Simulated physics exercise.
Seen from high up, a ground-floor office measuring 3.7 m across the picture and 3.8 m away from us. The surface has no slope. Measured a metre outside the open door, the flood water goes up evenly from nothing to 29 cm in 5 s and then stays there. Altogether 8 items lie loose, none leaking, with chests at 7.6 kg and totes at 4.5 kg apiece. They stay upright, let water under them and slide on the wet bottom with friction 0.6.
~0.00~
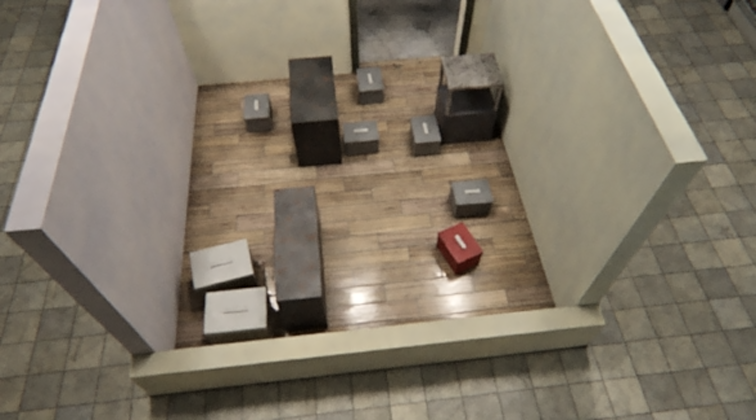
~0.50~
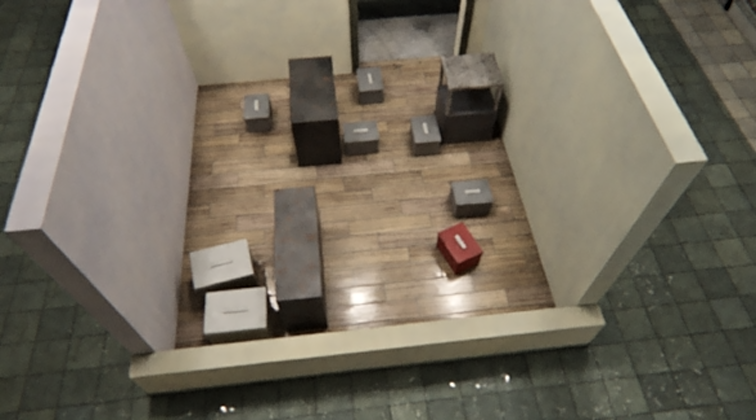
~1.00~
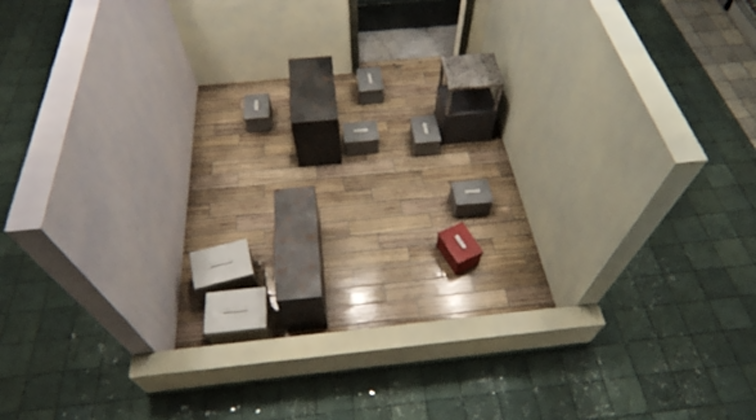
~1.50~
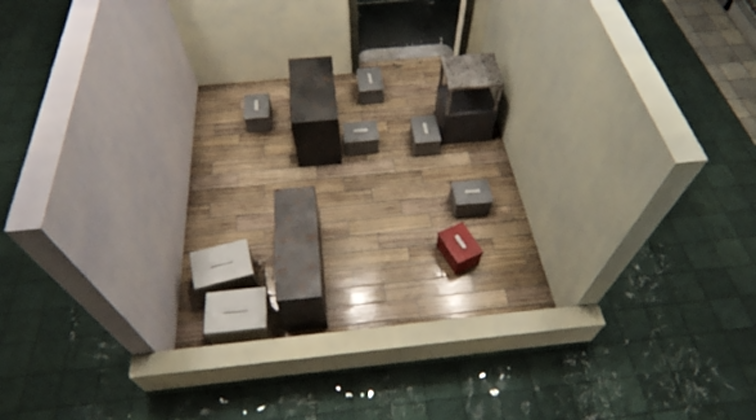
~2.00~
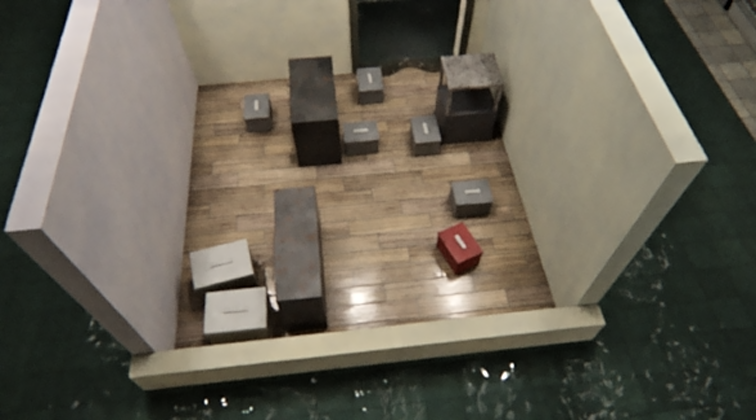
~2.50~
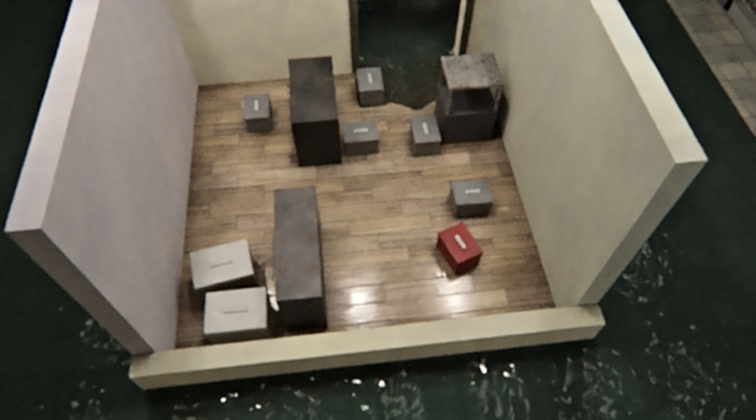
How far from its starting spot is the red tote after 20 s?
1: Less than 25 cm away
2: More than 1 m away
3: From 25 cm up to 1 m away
3.
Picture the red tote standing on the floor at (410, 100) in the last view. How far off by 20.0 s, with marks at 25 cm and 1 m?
It goes a long way.
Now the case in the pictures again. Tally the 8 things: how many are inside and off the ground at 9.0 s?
It comes to 6 of them.
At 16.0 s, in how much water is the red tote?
The depth there is around 19 cm.
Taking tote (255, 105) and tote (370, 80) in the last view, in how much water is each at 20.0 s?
24 and 20 cm.
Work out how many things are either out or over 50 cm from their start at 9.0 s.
Tally: 4.
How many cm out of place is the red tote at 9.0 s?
40 cm, give or take.
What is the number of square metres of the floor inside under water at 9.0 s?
At that time the wet patch spans about 13 m2.
After 4.0 s the red tote is near (460, 242), 0.0 m from its start, aground; 0 afloat.
After 9.0 s the red tote is near (500, 239), 0.4 m from its start, afloat; 6 afloat.
After 16.0 s the red tote is near (488, 236), 0.3 m from its start, afloat; 8 afloat.
After 20.0 s the red tote is near (429, 213), 0.4 m from its start, afloat; 8 afloat.
